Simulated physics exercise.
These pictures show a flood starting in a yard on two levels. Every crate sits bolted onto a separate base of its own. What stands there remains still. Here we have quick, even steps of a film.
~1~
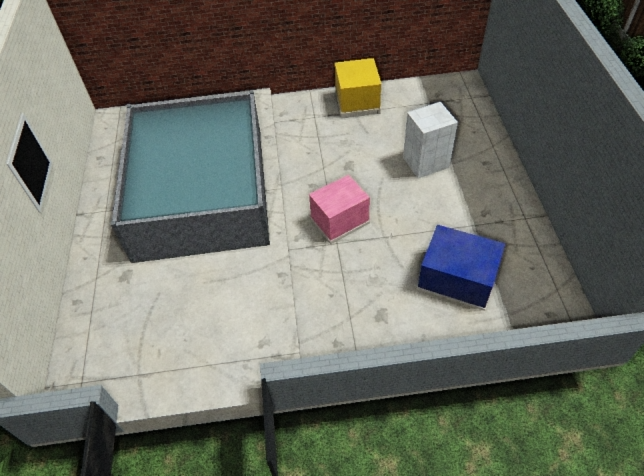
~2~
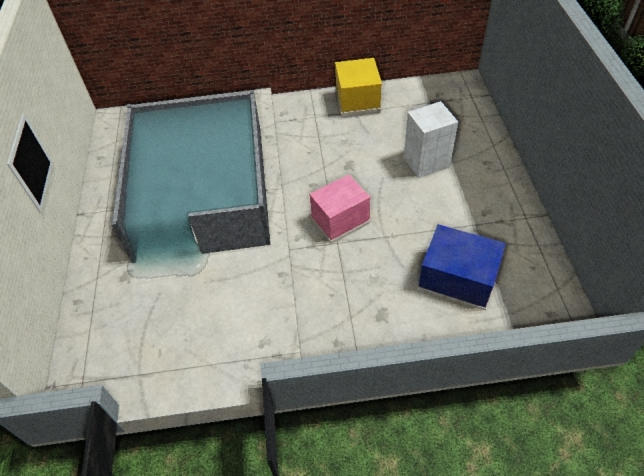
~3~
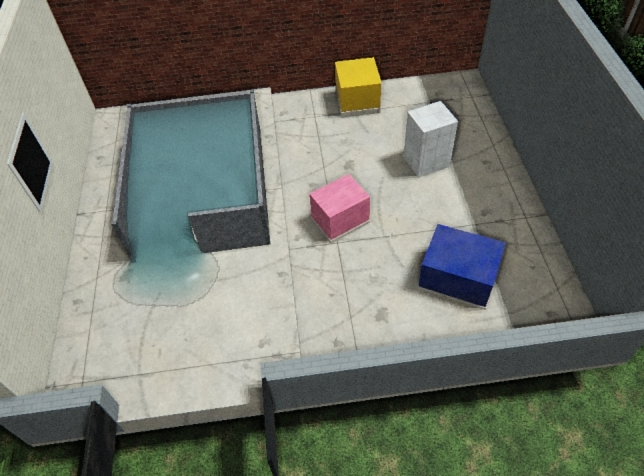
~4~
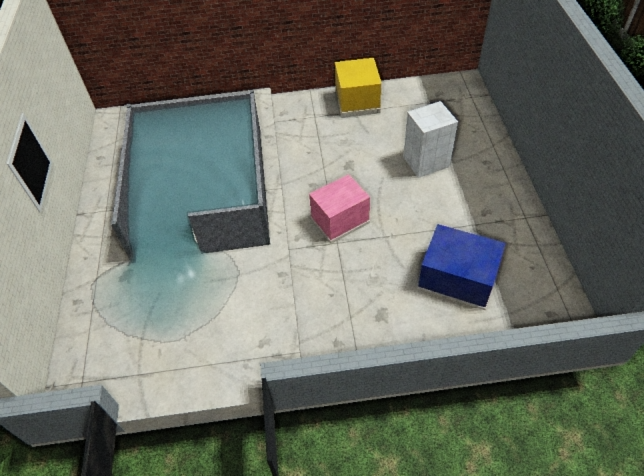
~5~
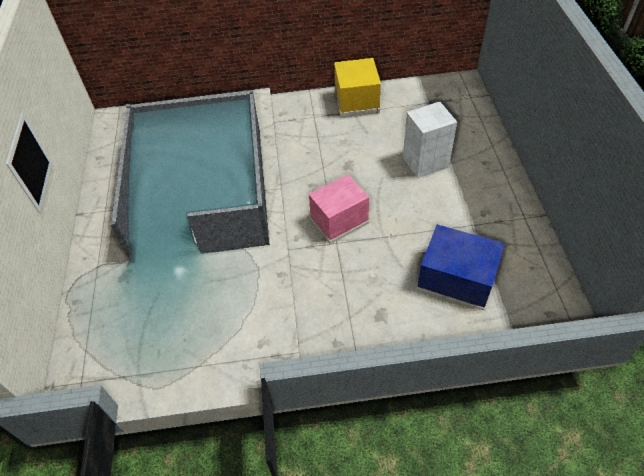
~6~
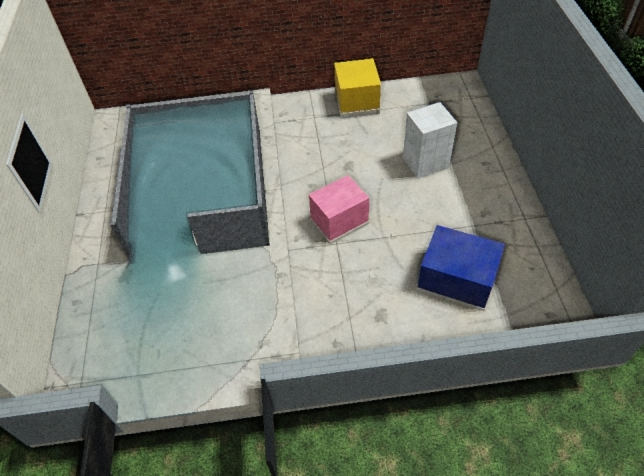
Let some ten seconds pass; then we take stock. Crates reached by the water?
Yellow crate: Clear. Blue crate: Doused. Pink crate: Clear.
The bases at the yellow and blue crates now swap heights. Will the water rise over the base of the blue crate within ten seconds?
Blue: Untouched.
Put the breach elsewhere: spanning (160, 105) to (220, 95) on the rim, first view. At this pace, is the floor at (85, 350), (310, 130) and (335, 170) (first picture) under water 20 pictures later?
Soaked, soaked, soaked.
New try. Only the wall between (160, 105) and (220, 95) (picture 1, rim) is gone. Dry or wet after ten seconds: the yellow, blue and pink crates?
Result: Yellow crate gets overtopped, blue crate gets overtopped, pink crate gets overtopped.
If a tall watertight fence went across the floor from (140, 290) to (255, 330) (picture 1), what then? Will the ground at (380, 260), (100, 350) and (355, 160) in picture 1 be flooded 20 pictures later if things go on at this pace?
First inundated, then inundated, then unwetted.
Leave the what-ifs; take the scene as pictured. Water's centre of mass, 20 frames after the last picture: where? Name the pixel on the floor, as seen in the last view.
Around pixel (181, 239) of the last picture.
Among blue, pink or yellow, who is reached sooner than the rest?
The pink one it is.
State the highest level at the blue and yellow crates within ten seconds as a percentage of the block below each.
About 140 % and 50 %.
A moment on, water covers 20 % of the floor; the yellow crate not reached, the blue crate not reached, the pink crate not reached.
Next, water covers 20 % of the floor; the yellow crate not reached, the blue crate not reached, the pink crate water round its plinth.
Then, water covers 30 % of the floor; the yellow crate not reached, the blue crate water round its plinth, the pink crate water round its plinth.
Later, water covers 45 % of the floor; the yellow crate not reached, the blue crate water round its plinth, the pink crate water round its plinth.
In the end, water covers 60 % of the floor; the yellow crate stayed above the water, the blue crate was topped, the pink crate stayed above the water.
